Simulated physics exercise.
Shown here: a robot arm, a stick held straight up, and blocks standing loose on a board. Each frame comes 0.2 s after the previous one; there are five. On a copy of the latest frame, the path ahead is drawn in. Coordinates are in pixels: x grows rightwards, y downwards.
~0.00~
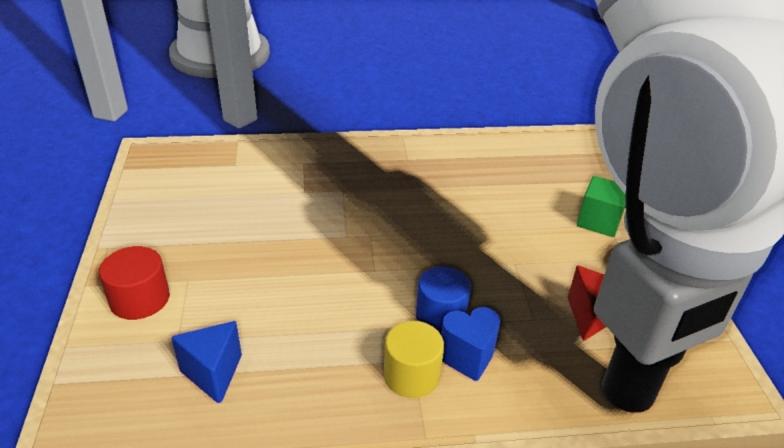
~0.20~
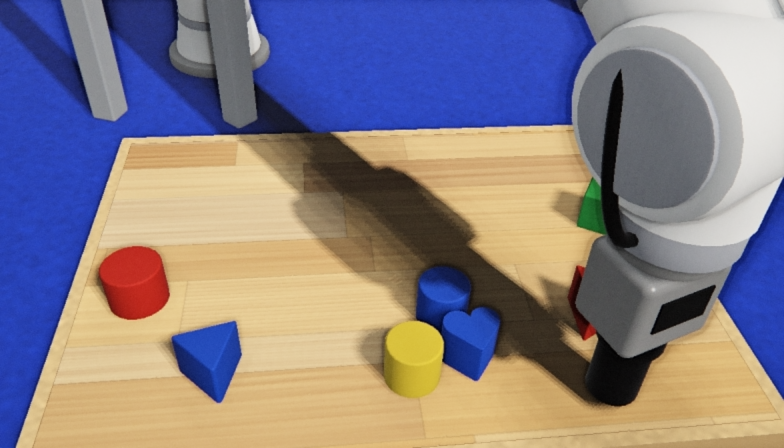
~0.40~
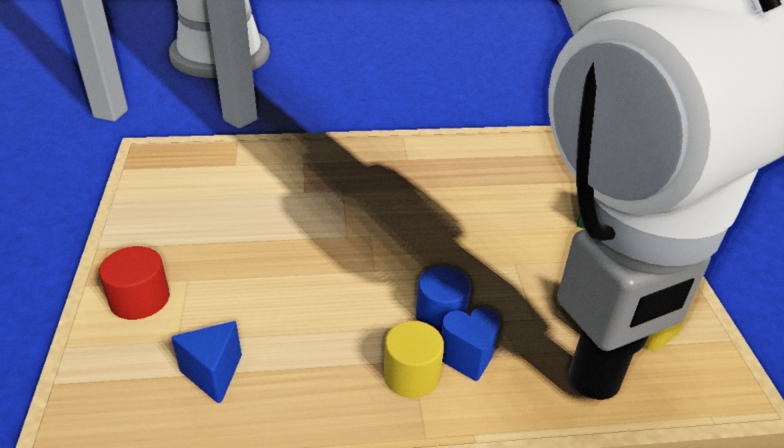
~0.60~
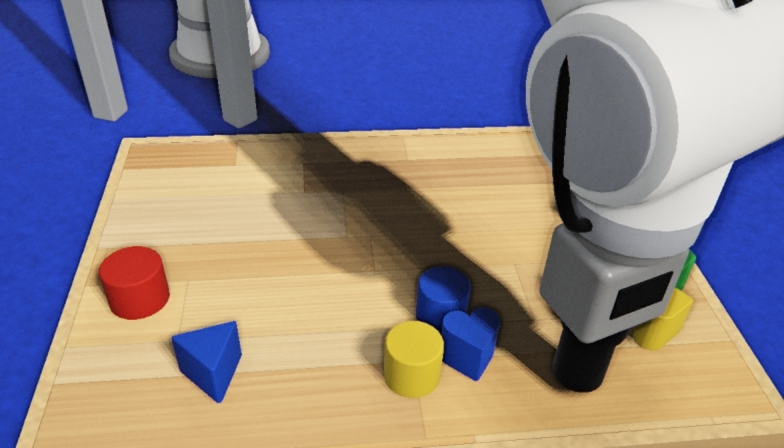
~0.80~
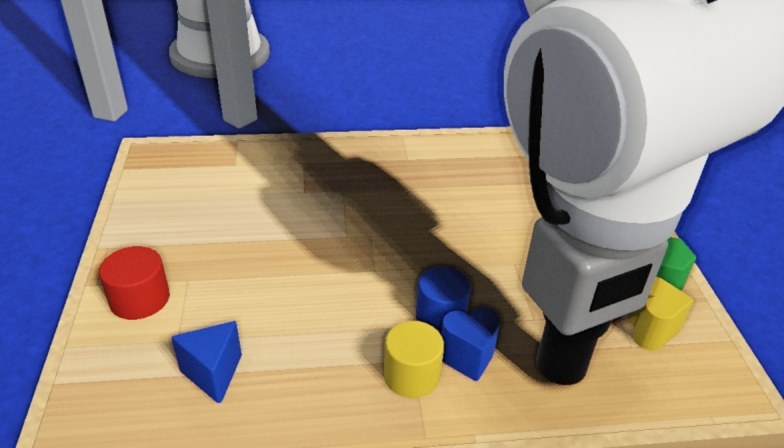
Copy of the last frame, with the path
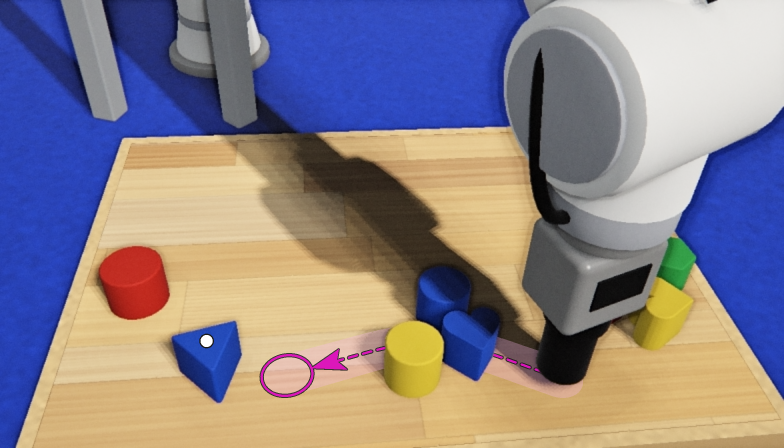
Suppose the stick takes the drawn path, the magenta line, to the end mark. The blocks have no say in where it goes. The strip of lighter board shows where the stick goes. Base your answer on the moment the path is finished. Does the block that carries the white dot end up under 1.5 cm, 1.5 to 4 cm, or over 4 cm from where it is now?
Below 1.5 cm.
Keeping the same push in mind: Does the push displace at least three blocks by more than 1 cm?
Yes, that is how it ends up.
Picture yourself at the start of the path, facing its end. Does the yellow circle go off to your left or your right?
The left.
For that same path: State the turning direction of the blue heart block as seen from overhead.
From overhead, clockwise.
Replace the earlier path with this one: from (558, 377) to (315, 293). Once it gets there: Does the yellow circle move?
I believe so.
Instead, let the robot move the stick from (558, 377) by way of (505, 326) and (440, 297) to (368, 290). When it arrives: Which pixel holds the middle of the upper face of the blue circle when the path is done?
So, by the moment the path ends, you'll find the top centre of the blue circle at (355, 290).
The drawn path runs from (558, 377) through (467, 347) and (377, 350) to (287, 375); the dot is on the blue triangular piece.
What follows on the original path. One third of the way, stick (469, 336); yellow circle (394, 348); blue circle (437, 276); blue heart block (426, 315), turned 25° anticlockwise.
Two thirds of the way, stick (377, 338); yellow circle (381, 359); blue circle (432, 273); blue heart block (332, 310), turned 15° anticlockwise.
At the end, stick (286, 363); blue triangular piece not moved; yellow circle (379, 362); blue circle (432, 273); blue heart block (275, 306), turned 30° clockwise.
